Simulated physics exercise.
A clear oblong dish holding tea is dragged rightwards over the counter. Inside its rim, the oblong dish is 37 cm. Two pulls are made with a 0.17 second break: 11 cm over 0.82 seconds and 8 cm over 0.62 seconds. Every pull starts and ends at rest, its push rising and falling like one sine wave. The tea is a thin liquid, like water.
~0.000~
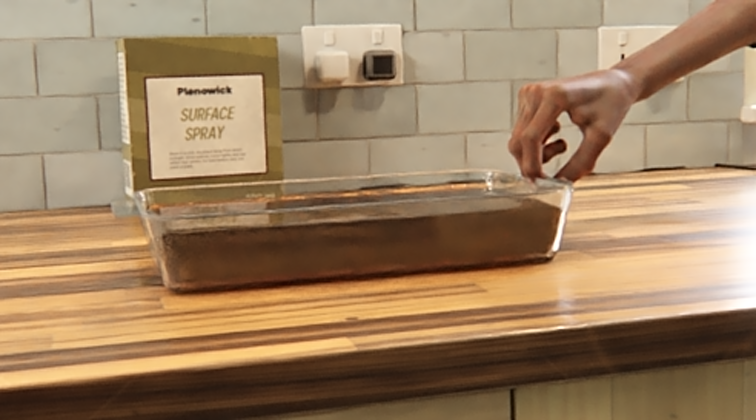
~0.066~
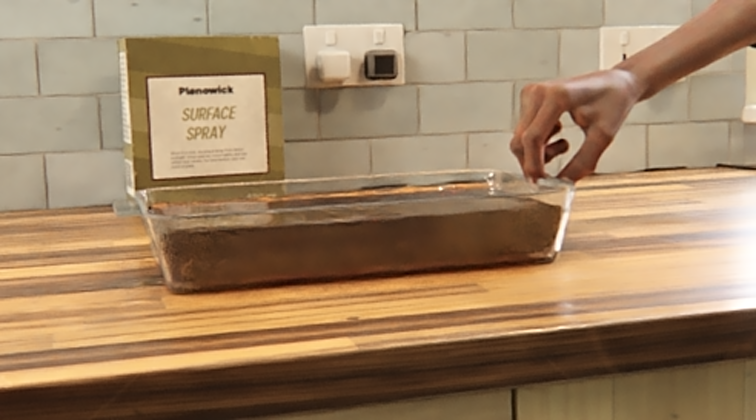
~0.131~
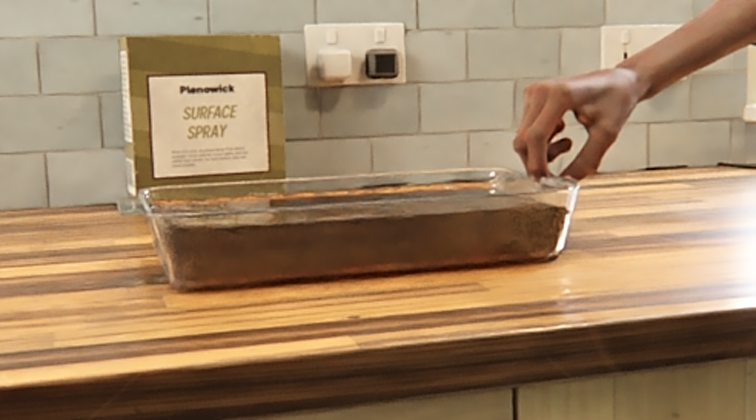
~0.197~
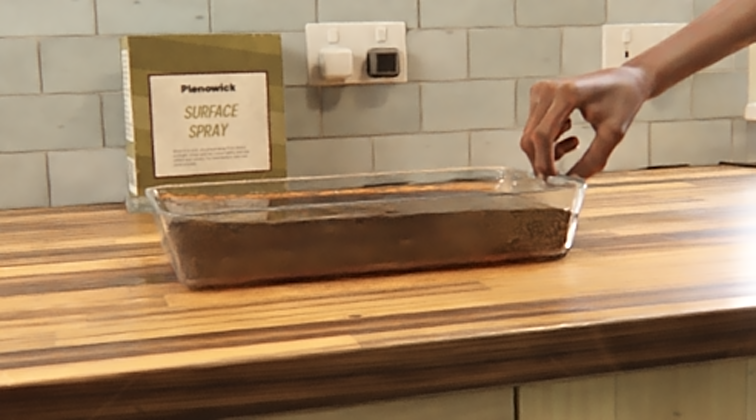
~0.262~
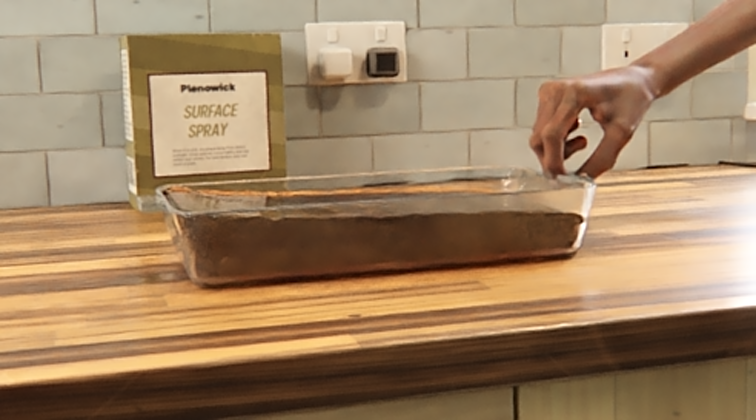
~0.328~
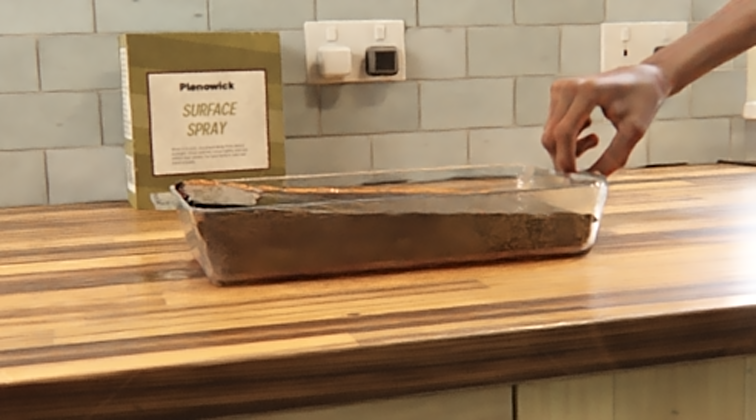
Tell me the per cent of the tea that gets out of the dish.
I would say close to 23 per cent gets out.
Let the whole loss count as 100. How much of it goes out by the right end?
50 %.
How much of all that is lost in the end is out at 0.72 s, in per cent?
0 per cent, roughly.
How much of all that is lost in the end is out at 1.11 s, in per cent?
30 per cent, roughly.
Then, 0.72 s in, it has gone 11 cm; 0 per cent is out over the left end and 0 over the right.
Then, 1.11 s in, it has gone 11 cm; 0 per cent is out over the left end and 7 over the right.
Then, 1.51 s in, it has gone 19 cm; 9 per cent is out over the left end and 7 over the right.
Then, 1.90 s in, it has gone 19 cm; 9 per cent is out over the left end and 11 over the right.
Finally, 23 per cent is out in all, 11 of it over the left end.
